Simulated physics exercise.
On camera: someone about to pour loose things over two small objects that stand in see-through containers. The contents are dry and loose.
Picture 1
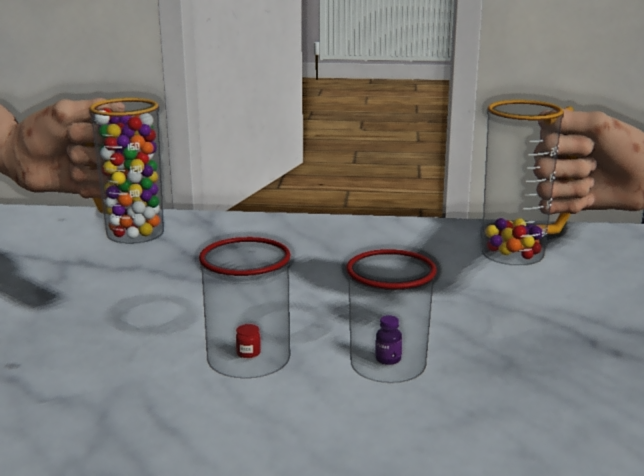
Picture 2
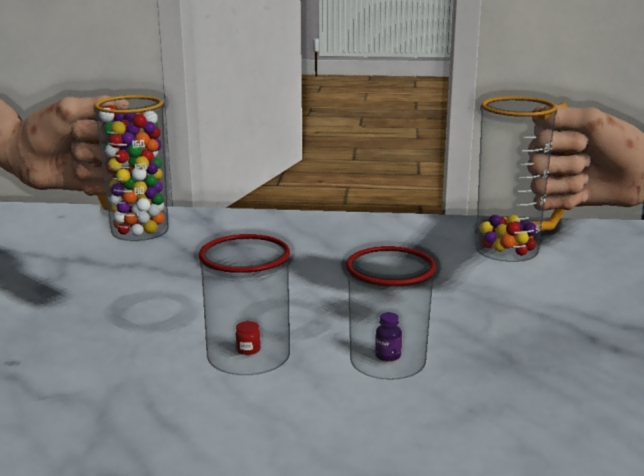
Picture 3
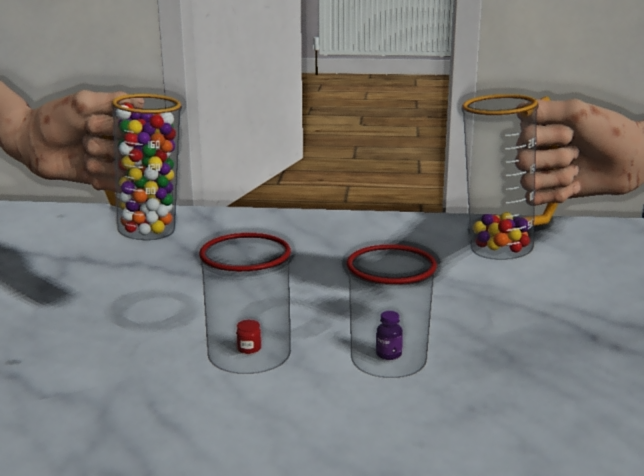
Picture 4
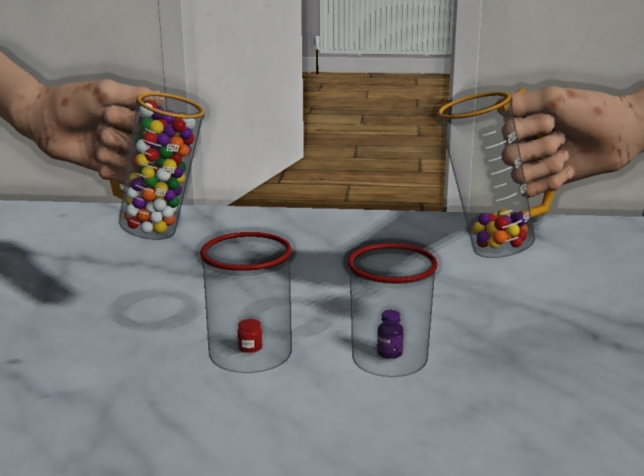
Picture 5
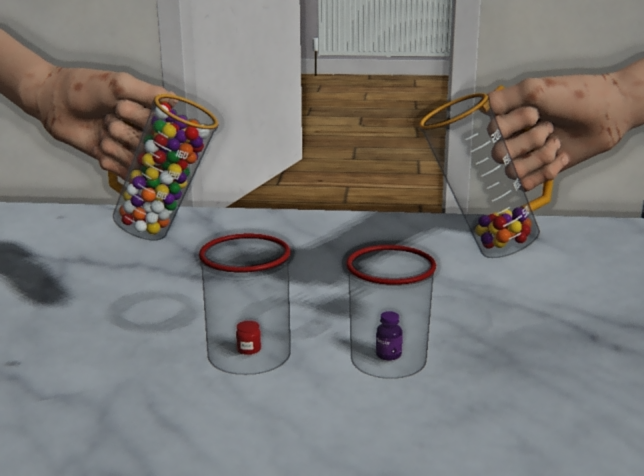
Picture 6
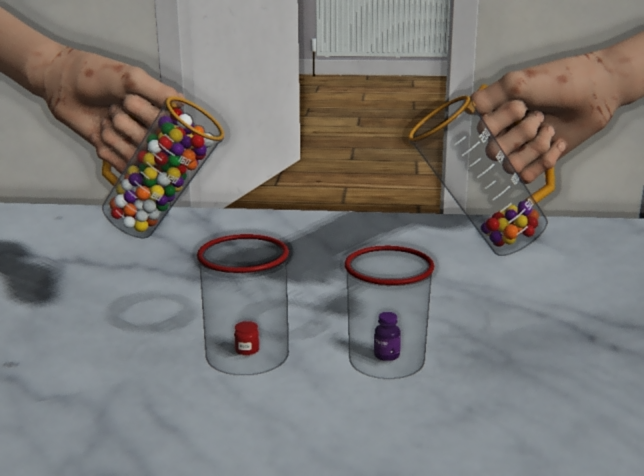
On a grey-veined marble counter, seen from the front and slightly above, an open doorway shows a wooden floor behind. Two clear red-rimmed containers hold a small red canister at left and a purple bottle at right, while hands grip orange-rimmed clear cups, the left nearly full of multicoloured beads, the right mostly empty. The hands bring the cups slightly inward, then tilt them steadily toward each other, the beads staying inside.
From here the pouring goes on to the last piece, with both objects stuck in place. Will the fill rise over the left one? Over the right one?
On the left it disappears under the fill, on the right it keeps its head above the surface.
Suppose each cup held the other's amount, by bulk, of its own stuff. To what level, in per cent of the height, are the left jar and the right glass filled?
Some 15 per cent left and 65 right.
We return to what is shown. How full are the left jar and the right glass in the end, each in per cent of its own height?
Left about 50, right about 20.
Then, 0.43 s past the last view, left jar empty, all of its cupful still in the cup; right glass empty, all of its cupful still in the cup.
Then, 0.89 s past the last view, left jar nearly empty, most of its cupful still in the cup; right glass empty, all of its cupful still in the cup.
Then, 1.43 s past the last view, left jar half full, none of its cupful still in the cup; right glass nearly empty, none of its cupful still in the cup.
Finally, left jar half full (surface near (245, 300)), nothing beside it; right glass a quarter full (surface near (387, 337)), nothing beside it; the left thing is covered; the right thing is still showing.
